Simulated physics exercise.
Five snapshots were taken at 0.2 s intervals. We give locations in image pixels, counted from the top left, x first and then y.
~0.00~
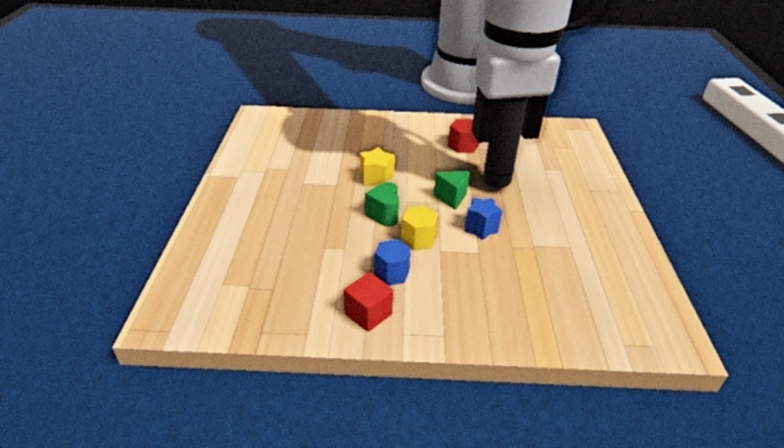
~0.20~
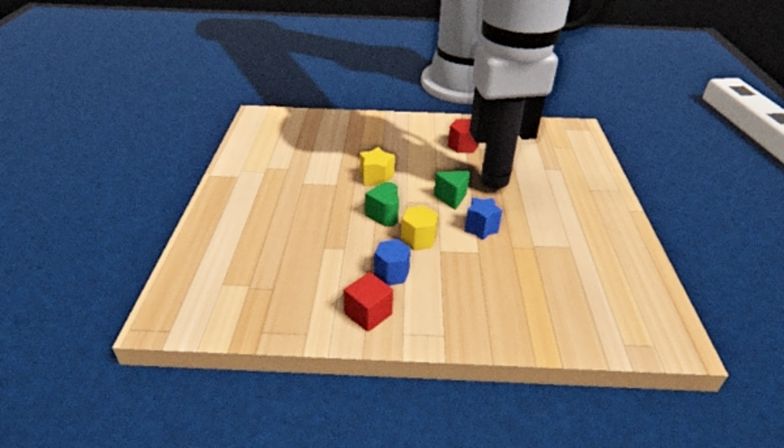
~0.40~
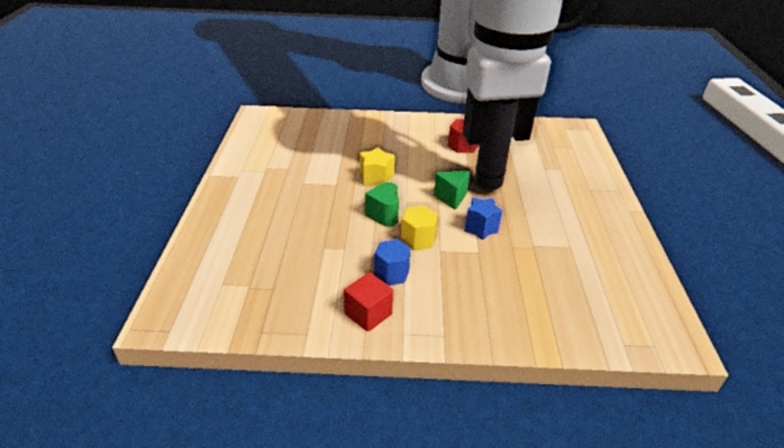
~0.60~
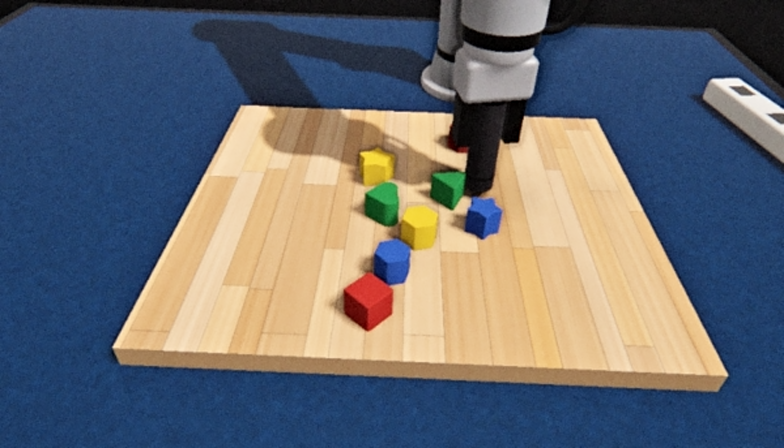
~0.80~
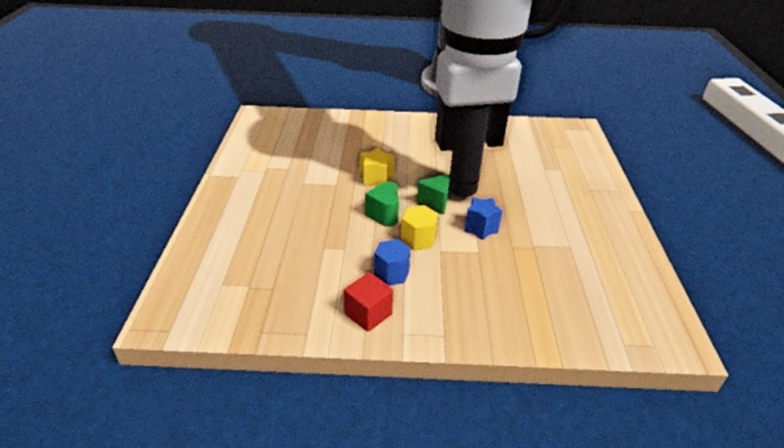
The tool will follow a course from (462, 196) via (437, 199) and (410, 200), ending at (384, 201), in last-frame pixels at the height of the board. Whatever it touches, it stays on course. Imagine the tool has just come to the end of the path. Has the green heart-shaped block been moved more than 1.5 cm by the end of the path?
Answer: Yes.
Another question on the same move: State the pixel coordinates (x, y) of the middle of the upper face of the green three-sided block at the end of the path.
Expect it around (397, 195).
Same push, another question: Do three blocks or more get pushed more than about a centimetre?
No, it doesn't check out.
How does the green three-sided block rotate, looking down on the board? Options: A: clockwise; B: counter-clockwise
B
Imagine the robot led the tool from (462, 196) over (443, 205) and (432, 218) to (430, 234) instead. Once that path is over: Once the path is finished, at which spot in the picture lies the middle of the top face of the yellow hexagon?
The middle of its upper face should be somewhere near (414, 230).
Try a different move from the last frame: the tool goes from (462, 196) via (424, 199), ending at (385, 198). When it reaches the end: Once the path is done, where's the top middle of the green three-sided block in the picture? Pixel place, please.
It should be at (403, 193) by then.
What follows on the original path. Halfway along, tool at (424, 193); green three-sided block at (408, 189), turned 70° anticlockwise.
At the end, tool at (384, 194); yellow star still; green heart-shaped block at (367, 199), turned 15° clockwise; green three-sided block at (397, 195), turned 95° anticlockwise.
